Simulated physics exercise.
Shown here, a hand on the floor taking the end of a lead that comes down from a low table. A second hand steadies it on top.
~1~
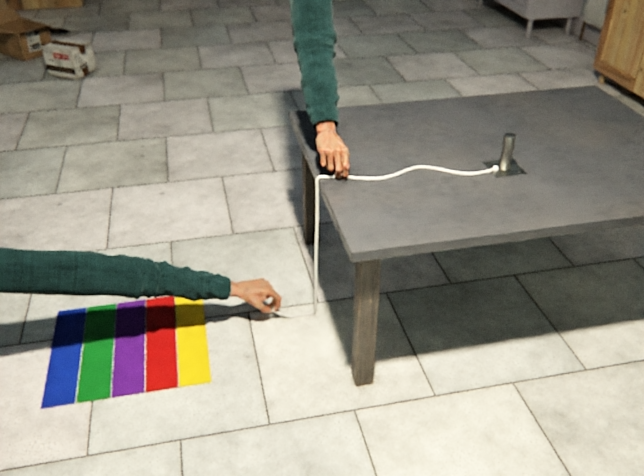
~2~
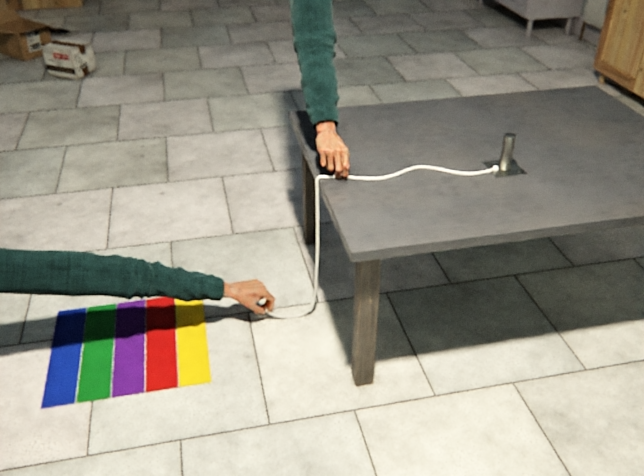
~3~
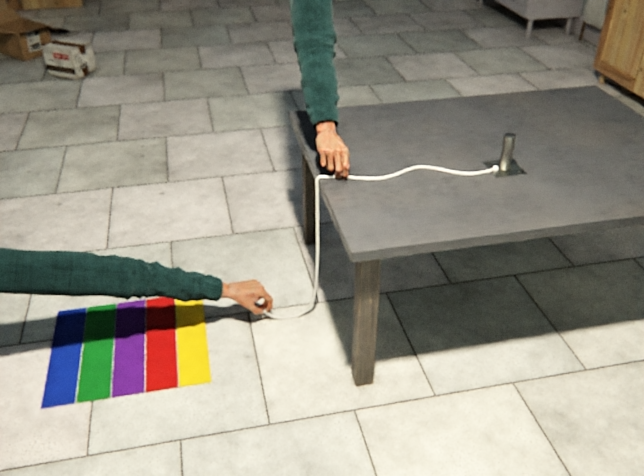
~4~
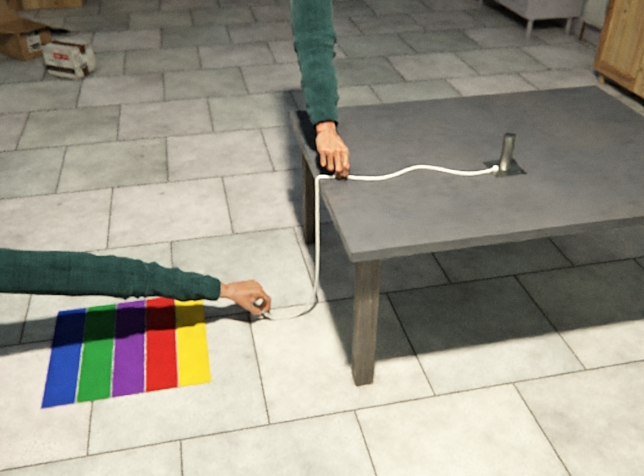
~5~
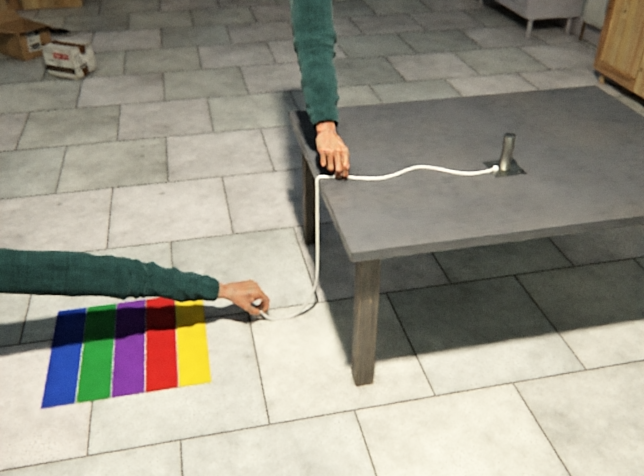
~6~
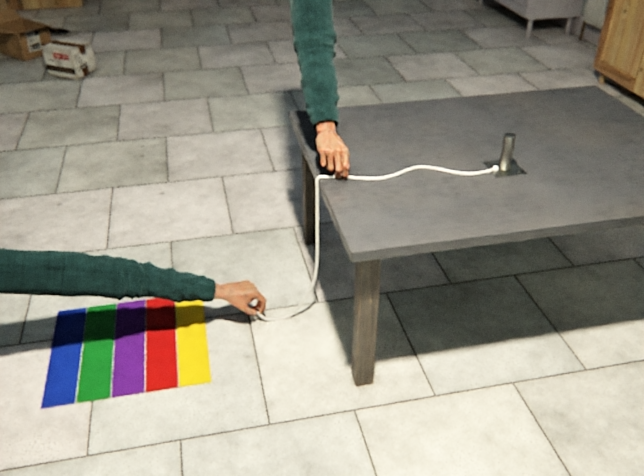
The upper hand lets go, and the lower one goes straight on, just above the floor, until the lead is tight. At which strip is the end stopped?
The red one.
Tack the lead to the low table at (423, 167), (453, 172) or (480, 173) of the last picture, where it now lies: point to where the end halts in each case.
The places are (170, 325), (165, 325) and (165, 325).
Soon after, end near (213, 318); short of the strips.
Then, end near (181, 323); over yellow.
At full stretch, end near (162, 325); over red. It halts on the red strip.
